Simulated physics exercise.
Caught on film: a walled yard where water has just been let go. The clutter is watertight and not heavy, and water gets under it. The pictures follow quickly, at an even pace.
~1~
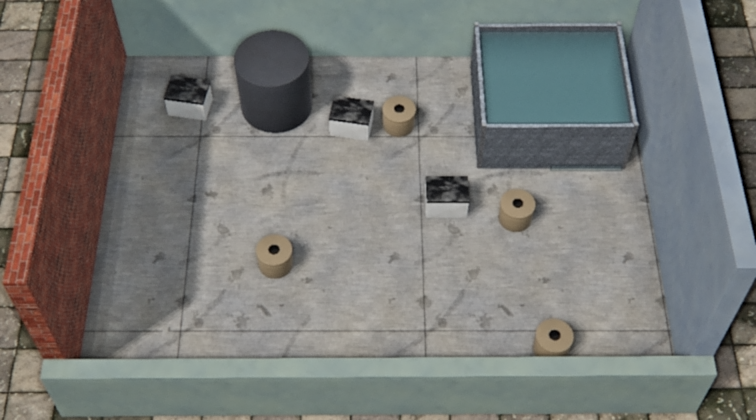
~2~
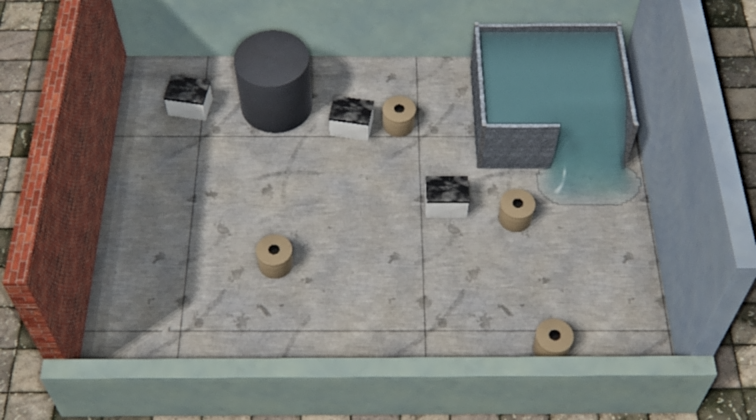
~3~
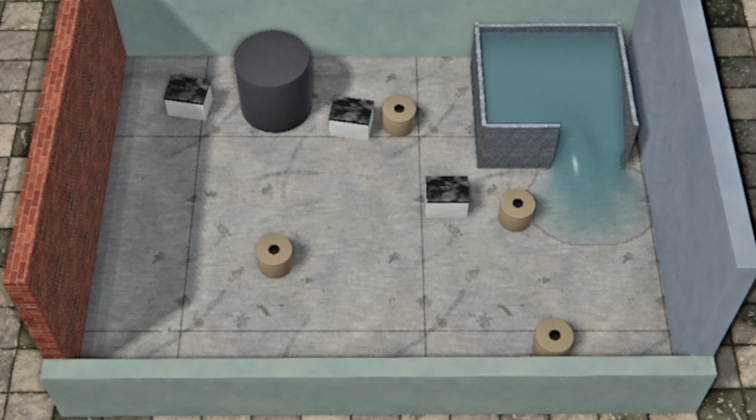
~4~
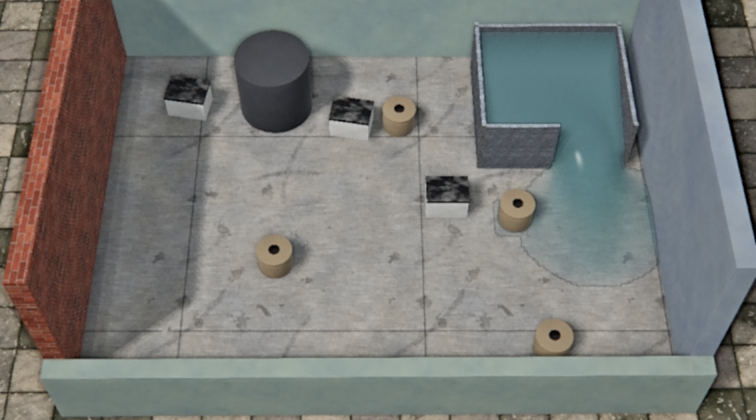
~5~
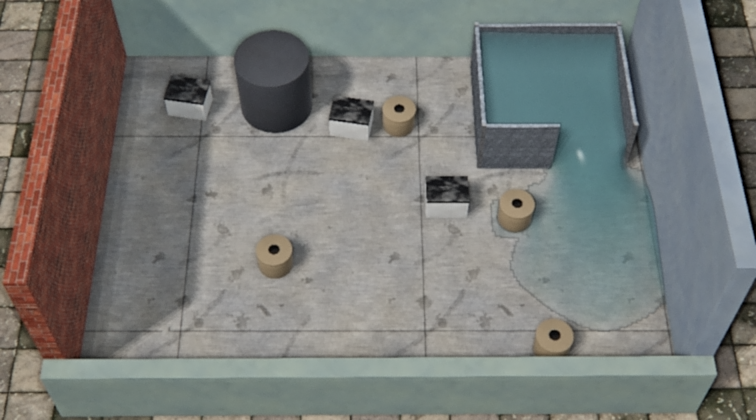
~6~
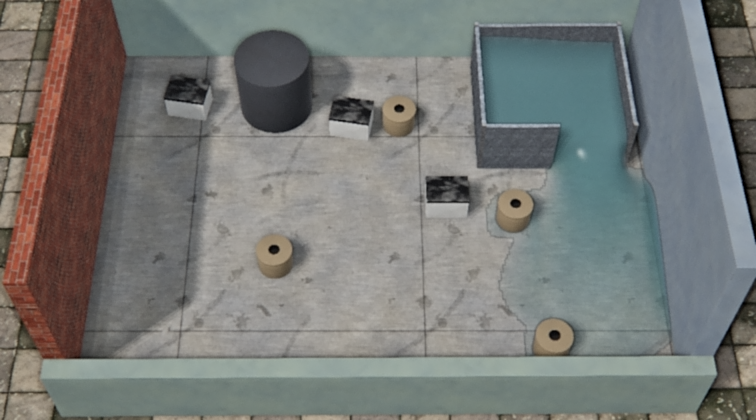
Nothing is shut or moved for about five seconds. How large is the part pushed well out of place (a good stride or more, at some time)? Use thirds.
That comes to under a third.
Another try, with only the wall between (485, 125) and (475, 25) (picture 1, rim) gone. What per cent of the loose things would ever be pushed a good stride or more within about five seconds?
Close to 60 %.
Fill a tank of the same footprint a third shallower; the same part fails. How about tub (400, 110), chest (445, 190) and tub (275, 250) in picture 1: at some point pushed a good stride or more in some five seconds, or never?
In that order: No, less than that, yes.
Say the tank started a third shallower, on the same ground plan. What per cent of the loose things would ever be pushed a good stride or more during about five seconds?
Close to 30 %.
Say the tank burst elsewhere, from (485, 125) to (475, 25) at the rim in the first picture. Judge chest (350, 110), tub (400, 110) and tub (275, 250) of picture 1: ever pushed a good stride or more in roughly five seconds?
In that order: That far or more, pushed that far, pushed that far.
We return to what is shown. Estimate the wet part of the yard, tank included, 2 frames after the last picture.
Near 25 in a hundred.
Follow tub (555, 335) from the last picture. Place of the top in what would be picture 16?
Roughly at (414, 332).
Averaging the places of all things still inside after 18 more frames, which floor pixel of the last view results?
At about (321, 183).
A moment on, 0 of 7 are well off their spots; 0 afloat.
Next, 1 of 7 are well off their spots; 1 afloat.
Later, 2 of 7 are well off their spots; 0 afloat.
In the end, 2 of 7 are well off their spots, and 2 have been at some point; 2 afloat.
